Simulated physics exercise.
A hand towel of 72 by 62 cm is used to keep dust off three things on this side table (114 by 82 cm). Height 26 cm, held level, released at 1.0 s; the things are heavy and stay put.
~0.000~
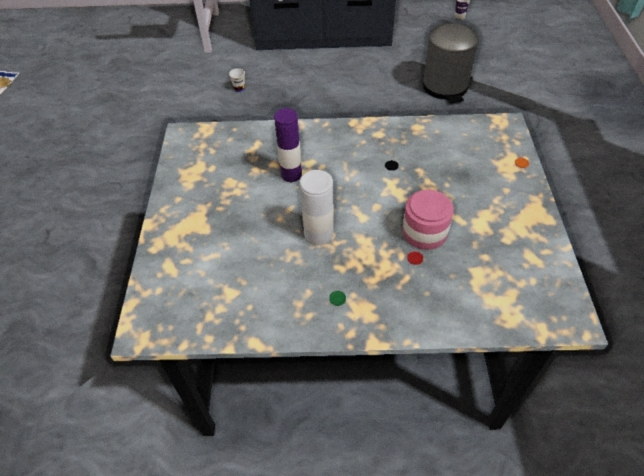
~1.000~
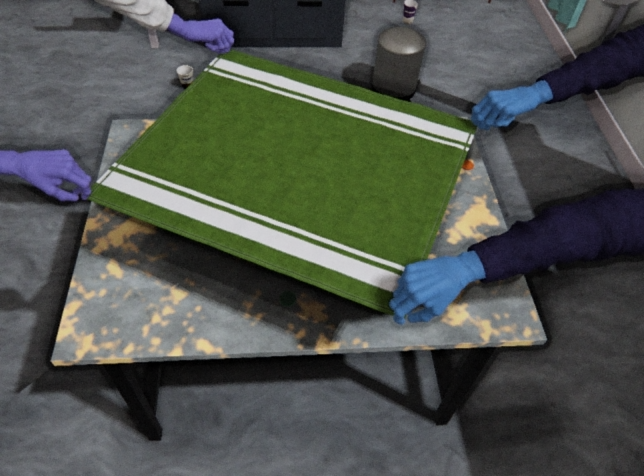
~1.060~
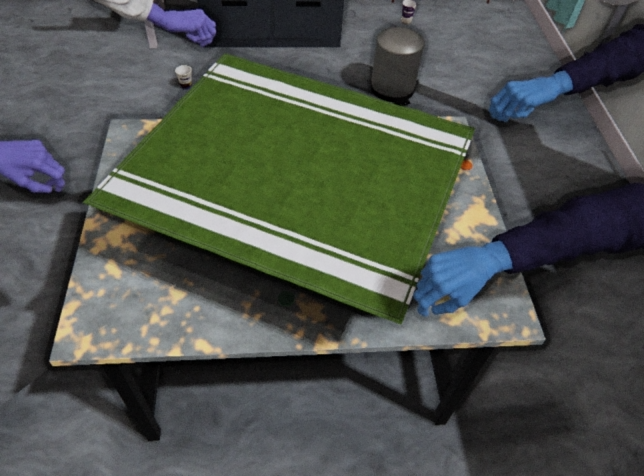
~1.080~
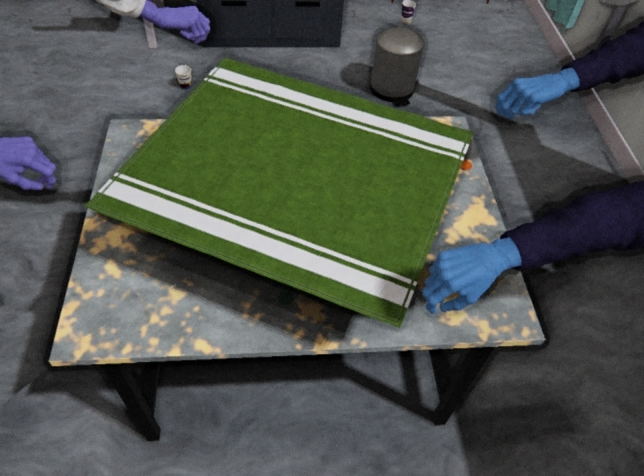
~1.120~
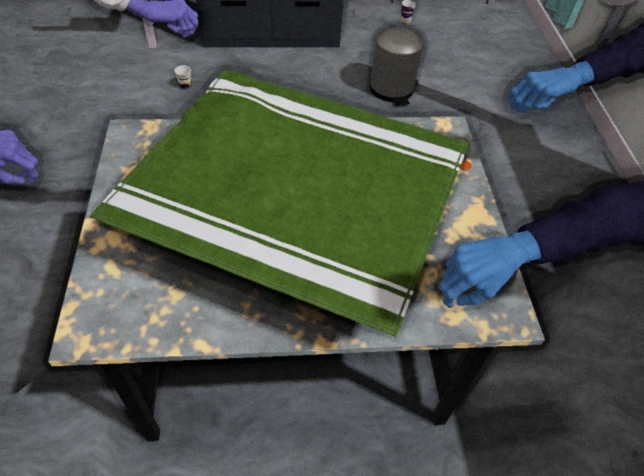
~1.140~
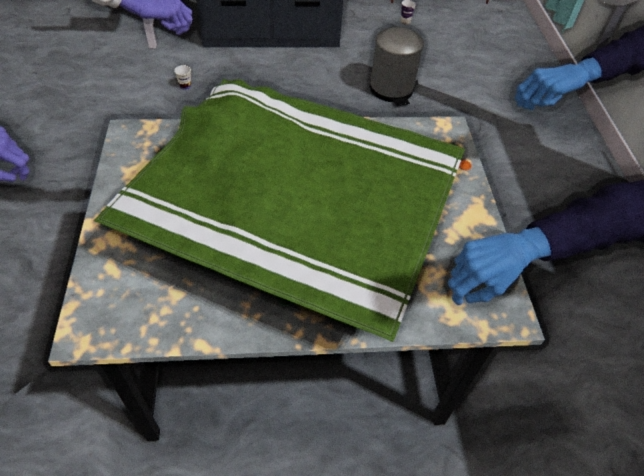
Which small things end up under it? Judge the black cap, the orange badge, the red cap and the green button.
Result: Black cap remains in the open, orange badge still shows, red cap vanishes under it, green button vanishes under it.
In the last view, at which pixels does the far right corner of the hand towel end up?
That corner ends up near pixel (419, 190) in the last view.
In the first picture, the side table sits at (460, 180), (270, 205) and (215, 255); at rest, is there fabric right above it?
In that order: Free, covered, bare.
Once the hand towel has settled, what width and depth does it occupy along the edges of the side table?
Roughly 70 cm by 70 cm.
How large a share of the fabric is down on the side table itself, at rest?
Portion on top, approx.: 20 %.
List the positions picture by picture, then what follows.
Shows, black cap (392, 165); orange badge (522, 162); red cap (415, 258); green button (338, 298); pink bottle (430, 204), 11 cm tall; purple tin (286, 115), 22 cm tall; white canister (316, 181), 20 cm tall, in the first picture.
Shows, hand towel corners (82, 197) (226, 49) (478, 123) (404, 320); highest point 26 cm, lowest 26 cm, in the second picture.
Shows, hand towel corners (83, 203) (225, 54); highest point 24 cm, lowest 24 cm, in the third picture.
Shows, hand towel corners (85, 207) (225, 58); highest point 23 cm, lowest 23 cm, in the fourth picture.
Shows, hand towel corners (90, 217) (225, 70); highest point 23 cm, lowest 19 cm, in the fifth picture.
Shows, hand towel corners (94, 221) (223, 79) (464, 149) (393, 342); highest point 23 cm, lowest 17 cm, in the sixth picture.
After 1.3 s, 15 % of it is down, spanning 71 by 70 cm, above green button, red cap.
After 1.5 s, 20 % of it is down, spanning 70 by 73 cm, above green button, red cap.
After 1.7 s, 20 % of it is down, spanning 70 by 69 cm, above green button, red cap.
After 1.9 s, 20 % of it is down, spanning 69 by 70 cm, above green button, red cap.
After 2.7 s, 20 % of it is down, spanning 69 by 70 cm, above green button, red cap.
